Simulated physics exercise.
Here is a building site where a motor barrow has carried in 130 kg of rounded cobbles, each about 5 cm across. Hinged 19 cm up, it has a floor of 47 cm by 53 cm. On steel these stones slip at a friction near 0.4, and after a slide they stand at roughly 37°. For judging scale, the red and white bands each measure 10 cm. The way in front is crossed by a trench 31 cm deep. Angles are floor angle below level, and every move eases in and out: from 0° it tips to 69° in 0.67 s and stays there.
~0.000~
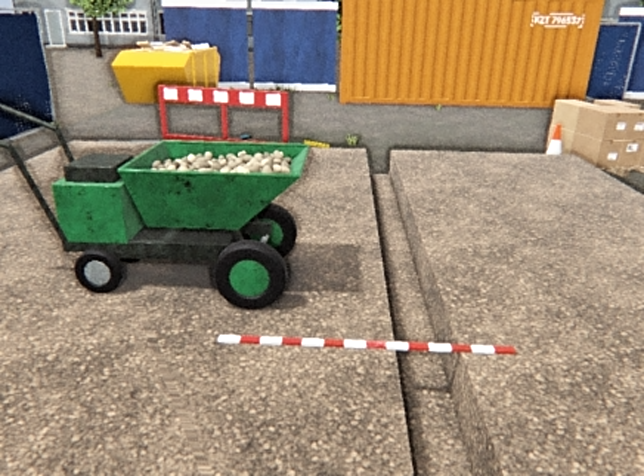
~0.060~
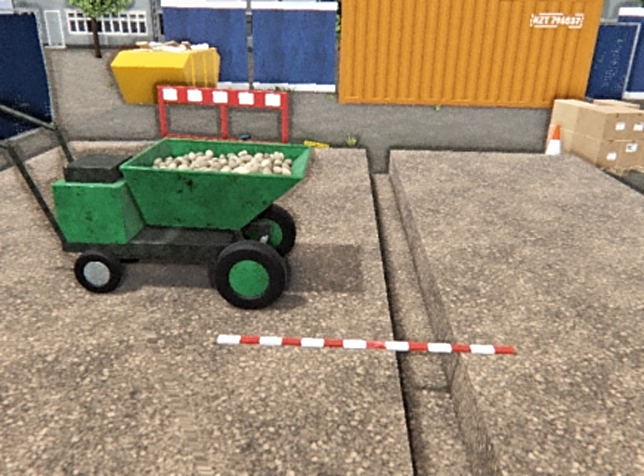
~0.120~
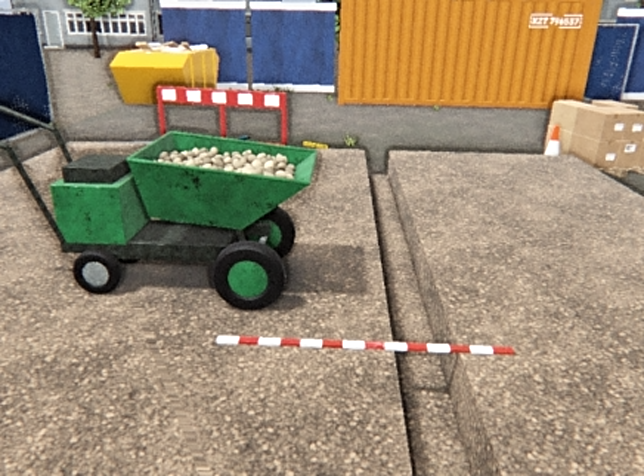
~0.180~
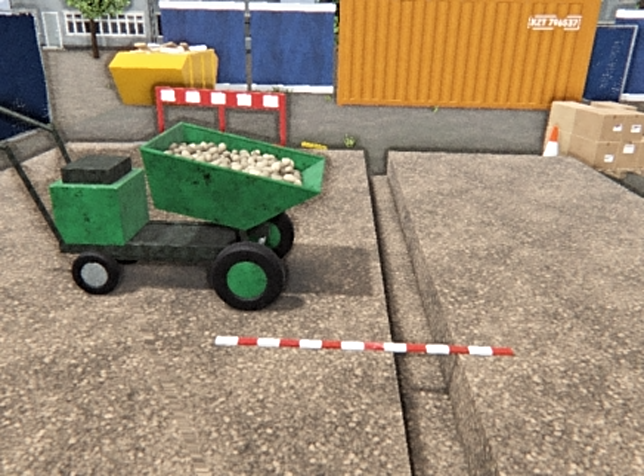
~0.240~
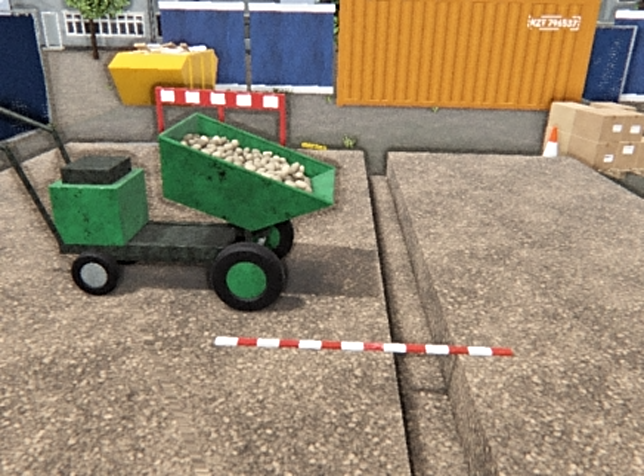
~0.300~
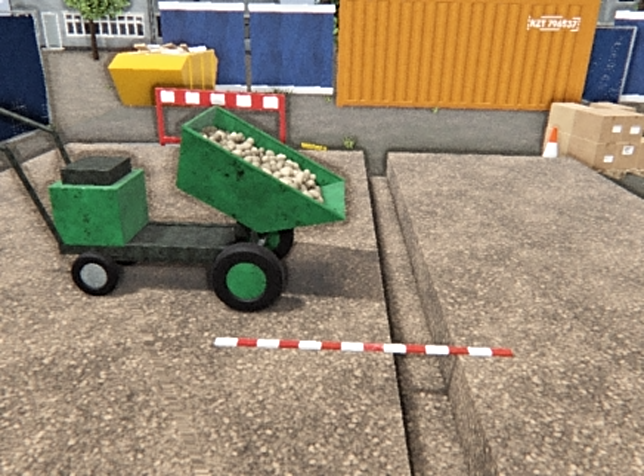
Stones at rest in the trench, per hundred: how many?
Approx. 95 %.
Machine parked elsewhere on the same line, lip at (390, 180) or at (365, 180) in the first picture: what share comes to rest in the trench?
About 10 per cent from the first spot, about 30 from the second.
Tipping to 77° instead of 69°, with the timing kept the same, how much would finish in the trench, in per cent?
In that case near 80 per cent.
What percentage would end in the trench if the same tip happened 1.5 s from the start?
With that change, it comes to around 95 per cent.
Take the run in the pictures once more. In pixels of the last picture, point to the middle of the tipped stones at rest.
Their centre sits close to (409, 319).
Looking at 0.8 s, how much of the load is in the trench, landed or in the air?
By that moment, roughly 25 per cent of the load.
After 0.5 s the floor is at 58°; 100 % in the skip; the foremost stones are at (354, 235).
After 0.8 s the floor is at 69°; 66 % in the skip, 7 % short of the trench, 27 % in the trench; the foremost stones are at (427, 331).
After 1.1 s the floor is at 69°; 12 % in the skip, 5 % short of the trench, 79 % in the trench, 3 % past the trench; the foremost stones are at (496, 283).
After 3.1 s the floor is at 69°; 0 % in the skip, 2 % short of the trench, 95 % in the trench, 3 % past the trench; the foremost stones are at (570, 283).
